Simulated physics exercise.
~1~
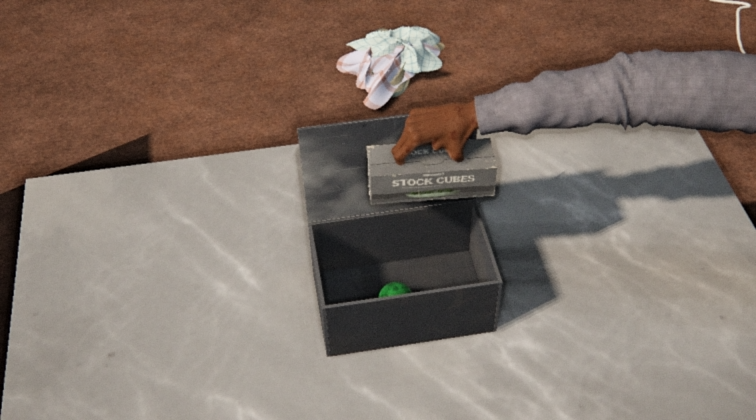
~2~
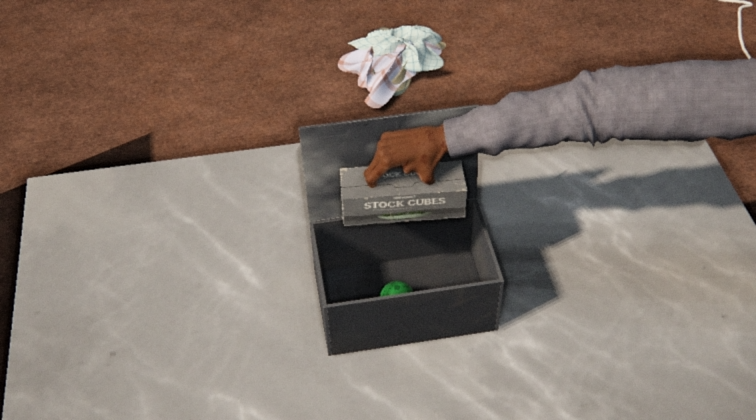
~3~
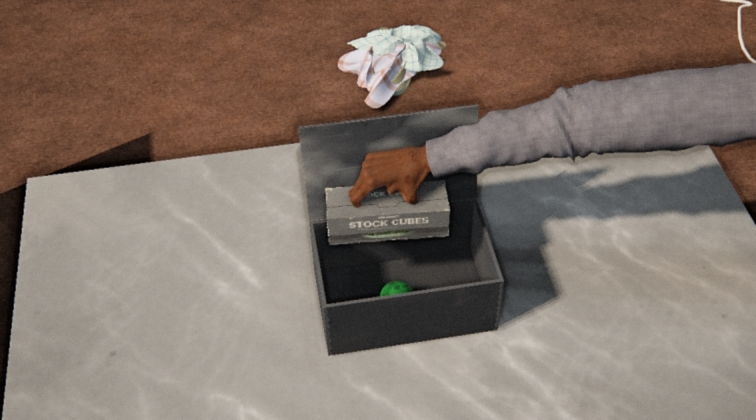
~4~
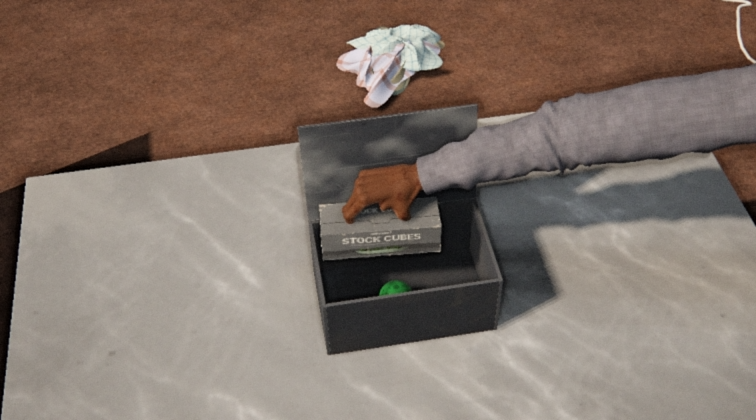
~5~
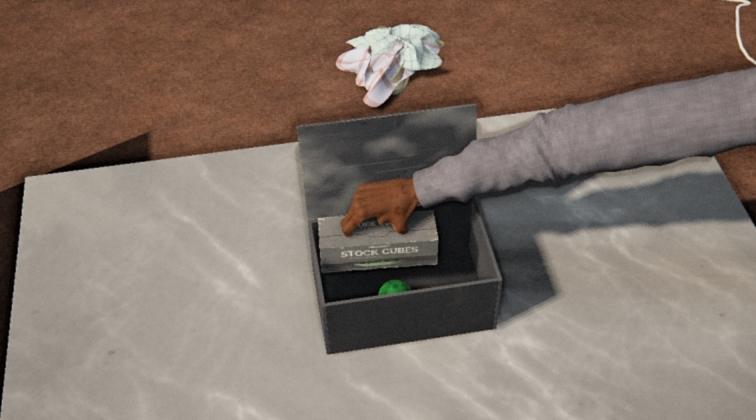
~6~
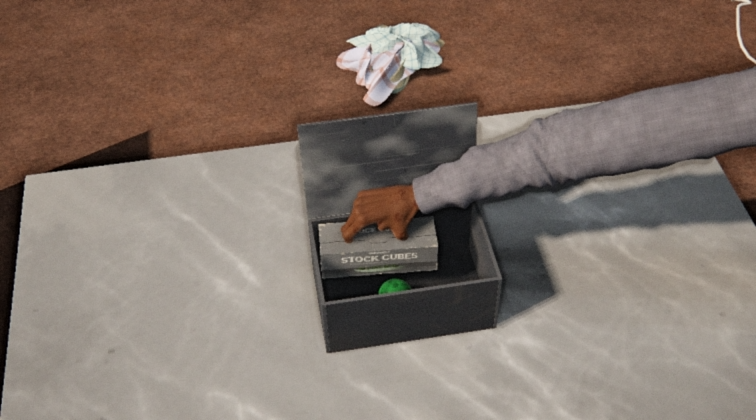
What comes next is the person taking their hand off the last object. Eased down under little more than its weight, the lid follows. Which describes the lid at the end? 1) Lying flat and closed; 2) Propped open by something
Lying flat and closed.
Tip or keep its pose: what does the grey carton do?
It keeps its pose.
Then, 0.90 s past the last view, lid starting down; grey carton displaced a little near (381, 270); green ball displaced a little.
Then, 1.60 s past the last view, lid 57° above the rim; grey carton displaced a little near (381, 270); green ball displaced a little.
Then, 2.00 s past the last view, lid 16° above the rim; grey carton displaced a little near (381, 270); green ball displaced a little.
Finally, lid shut; moved from the start, grey carton; green ball still in place. Final places as the last picture's camera would see them, grey carton near (381, 270).
